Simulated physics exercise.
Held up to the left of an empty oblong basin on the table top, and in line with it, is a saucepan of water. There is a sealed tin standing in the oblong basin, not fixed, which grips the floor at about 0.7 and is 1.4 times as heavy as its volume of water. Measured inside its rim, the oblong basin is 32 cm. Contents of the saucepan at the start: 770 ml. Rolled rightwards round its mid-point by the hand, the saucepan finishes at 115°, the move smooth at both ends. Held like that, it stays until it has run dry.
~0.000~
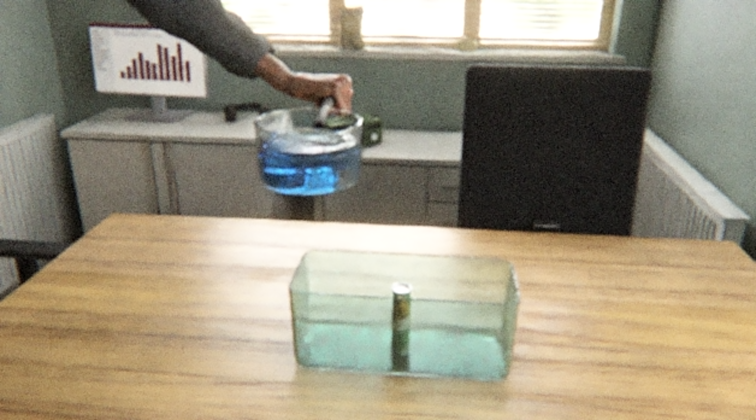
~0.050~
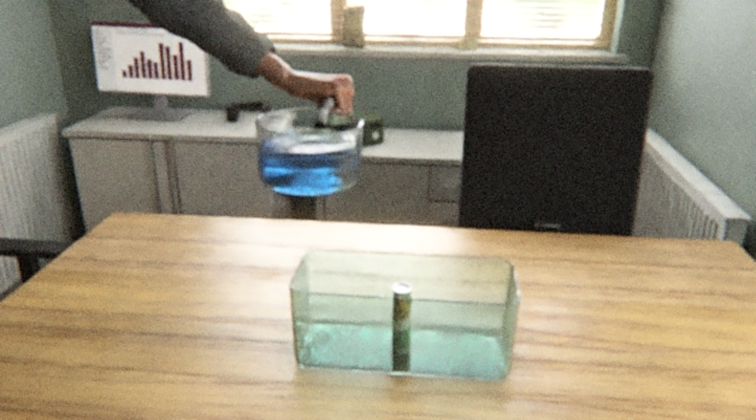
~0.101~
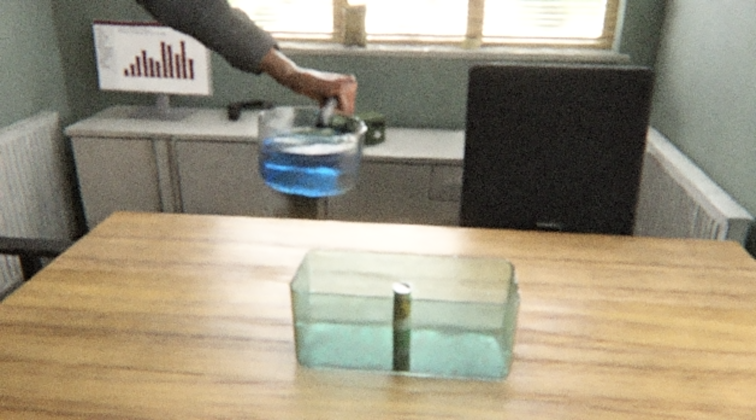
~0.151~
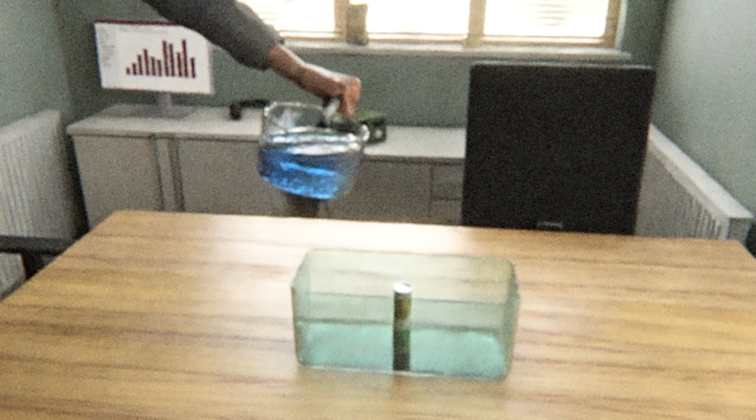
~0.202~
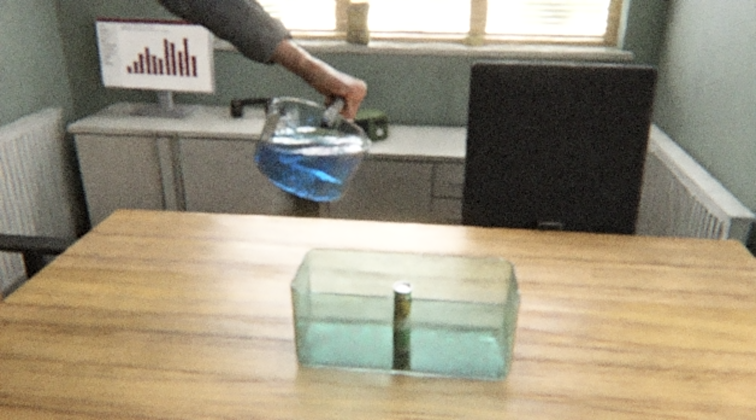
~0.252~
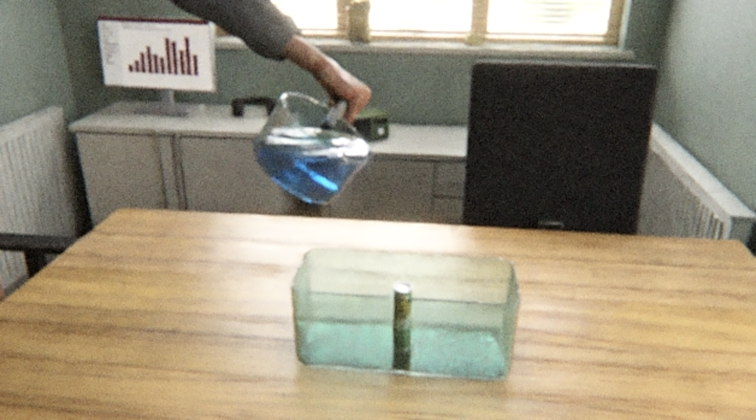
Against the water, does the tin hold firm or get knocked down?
I expect it will tip over.
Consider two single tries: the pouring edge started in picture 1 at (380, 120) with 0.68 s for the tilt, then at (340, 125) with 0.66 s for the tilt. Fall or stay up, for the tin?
First it keeps standing; then it topples.
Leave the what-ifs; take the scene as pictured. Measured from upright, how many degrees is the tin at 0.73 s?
0°.
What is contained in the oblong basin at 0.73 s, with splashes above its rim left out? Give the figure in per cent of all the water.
It works out near 86 per cent.
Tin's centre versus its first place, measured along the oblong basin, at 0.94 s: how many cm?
Reading: Roughly 4 cm.
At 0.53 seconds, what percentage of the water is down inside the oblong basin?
I'd estimate some 18 percent of the liquid.
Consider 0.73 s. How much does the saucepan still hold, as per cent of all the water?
4 per cent or so.
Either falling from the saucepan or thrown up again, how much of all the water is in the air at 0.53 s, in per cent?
About 54 per cent.
By 0.53 s the tilt is 103° and 29 per cent is still to pour; the tin stands where it began.
By 0.73 s the tilt is 115° and 4 per cent is still to pour; the tin stands 1 cm from where it began.
By 0.94 s the tilt is 115° and 0 per cent is still to pour; the tin leans 31°.
By 1.17 s the tilt is 115° and 0 per cent is still to pour; the tin lies on its side.
At rest the tin lies on its side.
